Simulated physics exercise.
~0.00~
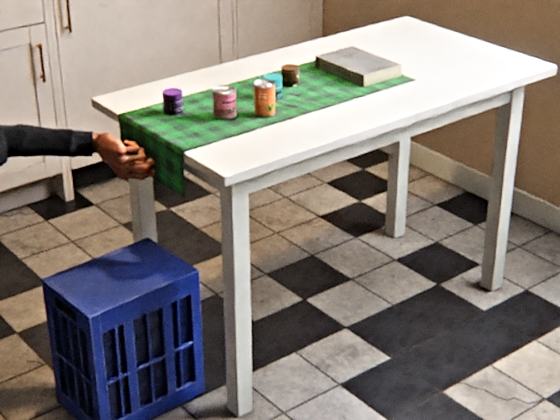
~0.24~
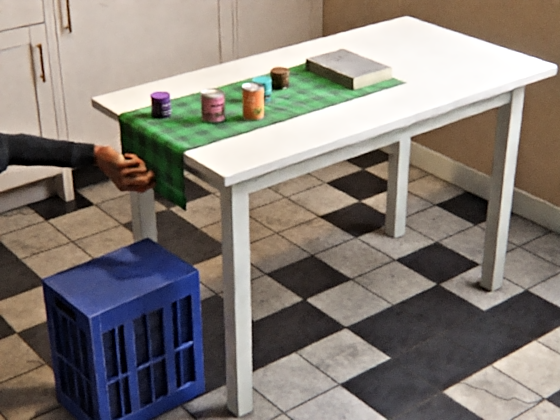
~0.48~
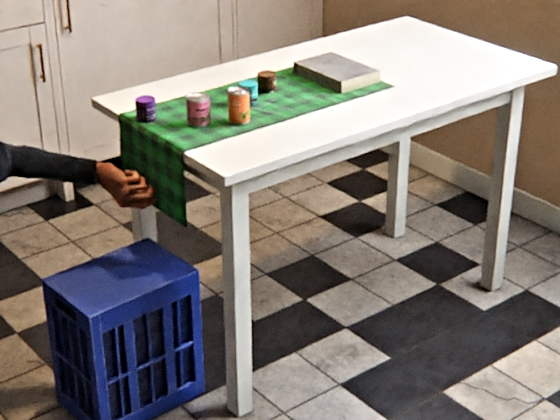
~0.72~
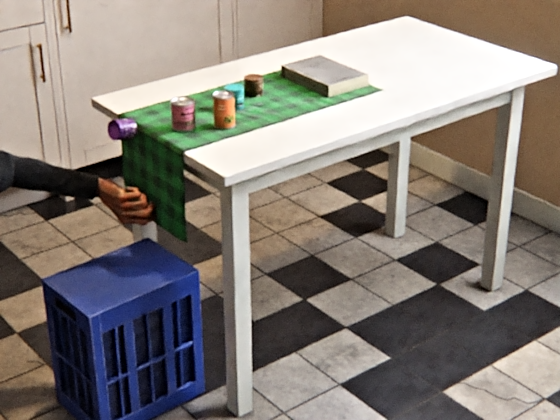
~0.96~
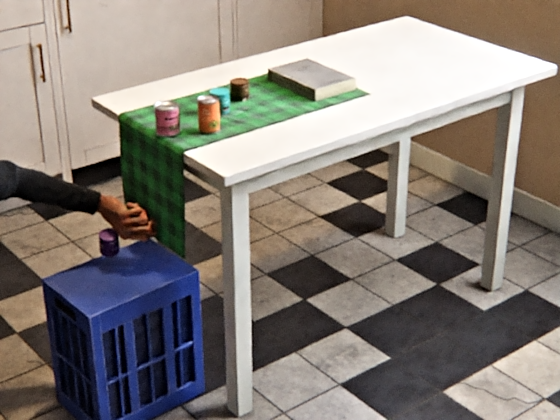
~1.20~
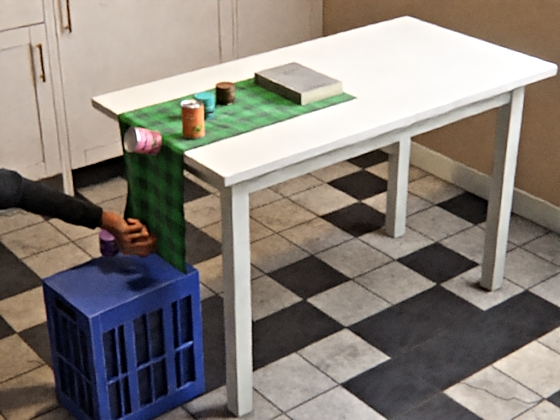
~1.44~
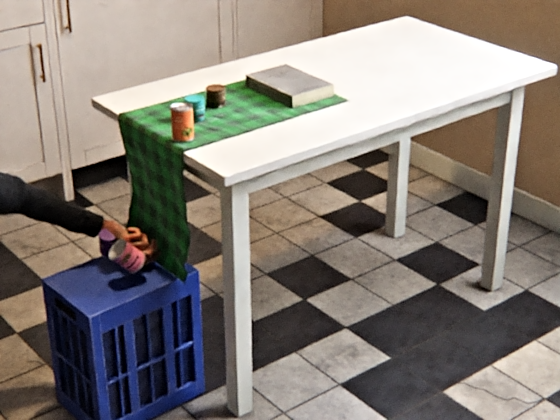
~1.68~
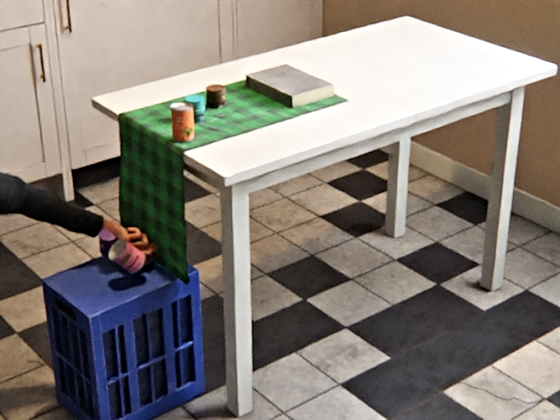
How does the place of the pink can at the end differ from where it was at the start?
At the start the pink can stood on the green tablecloth on top of the table. By the end it was down at the blue crate, below the table's left end and beside the hand.
